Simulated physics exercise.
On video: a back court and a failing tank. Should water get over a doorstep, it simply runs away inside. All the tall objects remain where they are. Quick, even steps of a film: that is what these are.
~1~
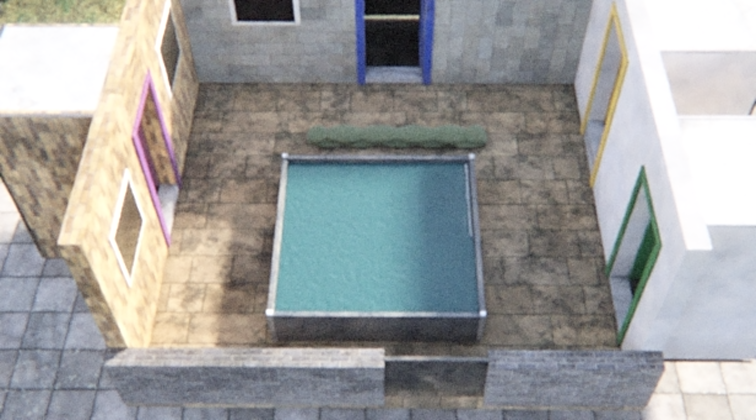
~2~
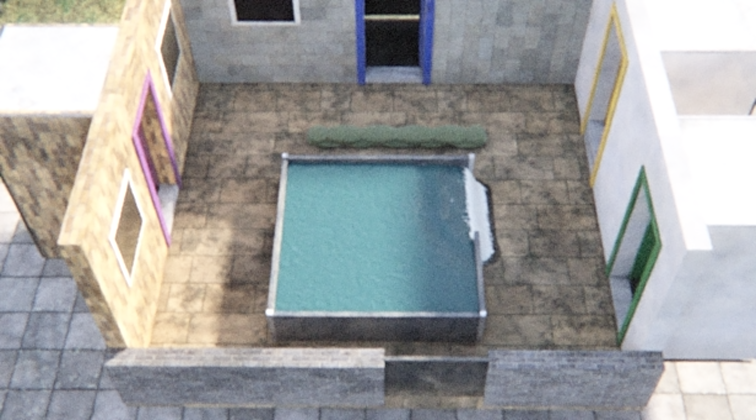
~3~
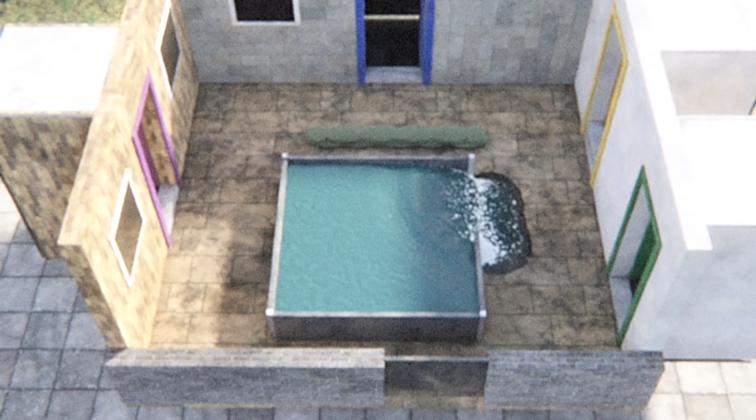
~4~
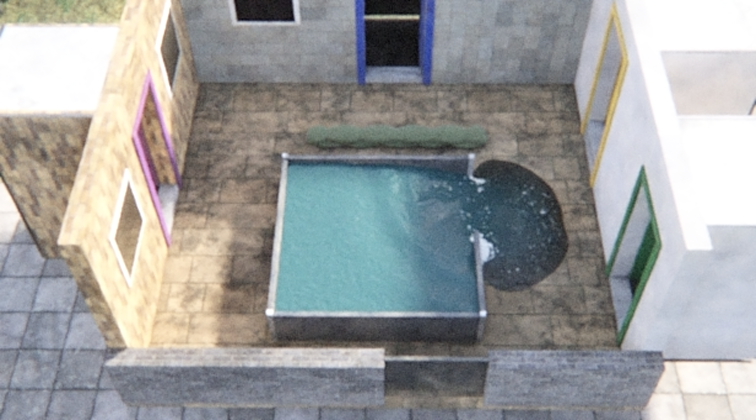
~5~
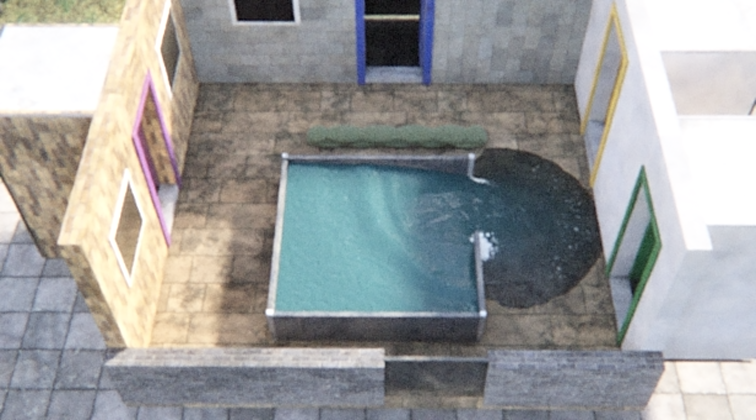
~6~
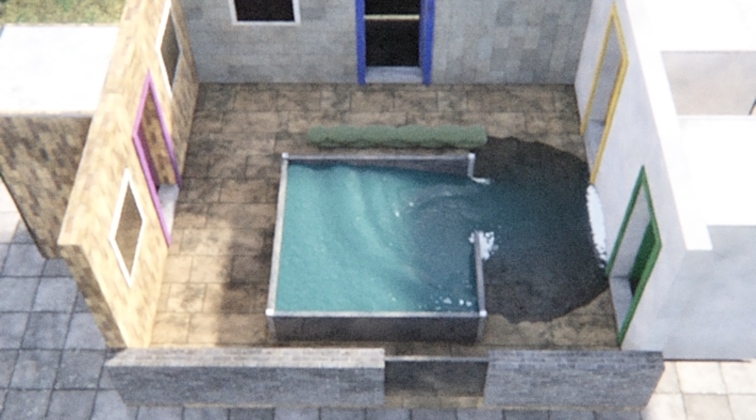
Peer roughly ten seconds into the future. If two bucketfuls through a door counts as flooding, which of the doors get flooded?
The yellow door does not get flooded; the blue door does not get flooded; the green door gets flooded; the purple door does not get flooded.
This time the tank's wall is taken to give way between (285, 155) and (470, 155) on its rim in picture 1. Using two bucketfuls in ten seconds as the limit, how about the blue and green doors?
The blue door tops the limit and the green door tops the limit.
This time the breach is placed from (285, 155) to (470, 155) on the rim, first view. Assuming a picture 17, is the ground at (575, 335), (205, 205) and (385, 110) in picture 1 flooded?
Going in your order, I'd say still bare, then still bare, then drenched.
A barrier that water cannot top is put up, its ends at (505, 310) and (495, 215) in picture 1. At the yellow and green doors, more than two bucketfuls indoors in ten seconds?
Yellow stays within, green runs over.
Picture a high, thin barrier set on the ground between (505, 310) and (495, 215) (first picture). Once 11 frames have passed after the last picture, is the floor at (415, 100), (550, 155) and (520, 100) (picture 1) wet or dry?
Results in order: Bone-dry / swamped / swamped.
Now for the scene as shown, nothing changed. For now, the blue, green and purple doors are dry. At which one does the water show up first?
Clearly the green-painted one.
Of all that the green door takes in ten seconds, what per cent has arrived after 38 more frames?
About 80 per cent.
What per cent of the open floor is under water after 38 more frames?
Roughly 80 %.
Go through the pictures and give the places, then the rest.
The open tank at (377, 234) is whole and still, in the first picture.
The front is at (479, 185), out from the gap at (470, 213), in the second picture.
Water pours out at (469, 215) and has run to (504, 182), in the third picture.
Water pours out at (469, 215) and has run to (563, 243), in the fourth picture.
Water pours out at (469, 216) and has run to (601, 233), in the fifth picture.
The front is at (590, 169), out from the gap at (469, 215), in the sixth picture.
A moment on, water covers 20 % of the floor; the yellow door wet at the sill, nothing in, the blue door not reached, the green door under two buckets in, the purple door not reached.
Next, water covers 30 % of the floor; the yellow door wet at the sill, nothing in, the blue door not reached, the green door over two buckets in, the purple door not reached.
Then, water covers 50 % of the floor; the yellow door wet at the sill, nothing in, the blue door wet at the sill, nothing in, the green door over two buckets in, the purple door not reached.
Later, water covers 80 % of the floor; the yellow door wet at the sill, nothing in, the blue door wet at the sill, nothing in, the green door far over two buckets in, the purple door wet at the sill, nothing in.
In the end, water covers 90 % of the floor; the yellow door wet at the sill, nothing in, the blue door wet at the sill, nothing in, the green door far over two buckets in, the purple door under two buckets in.
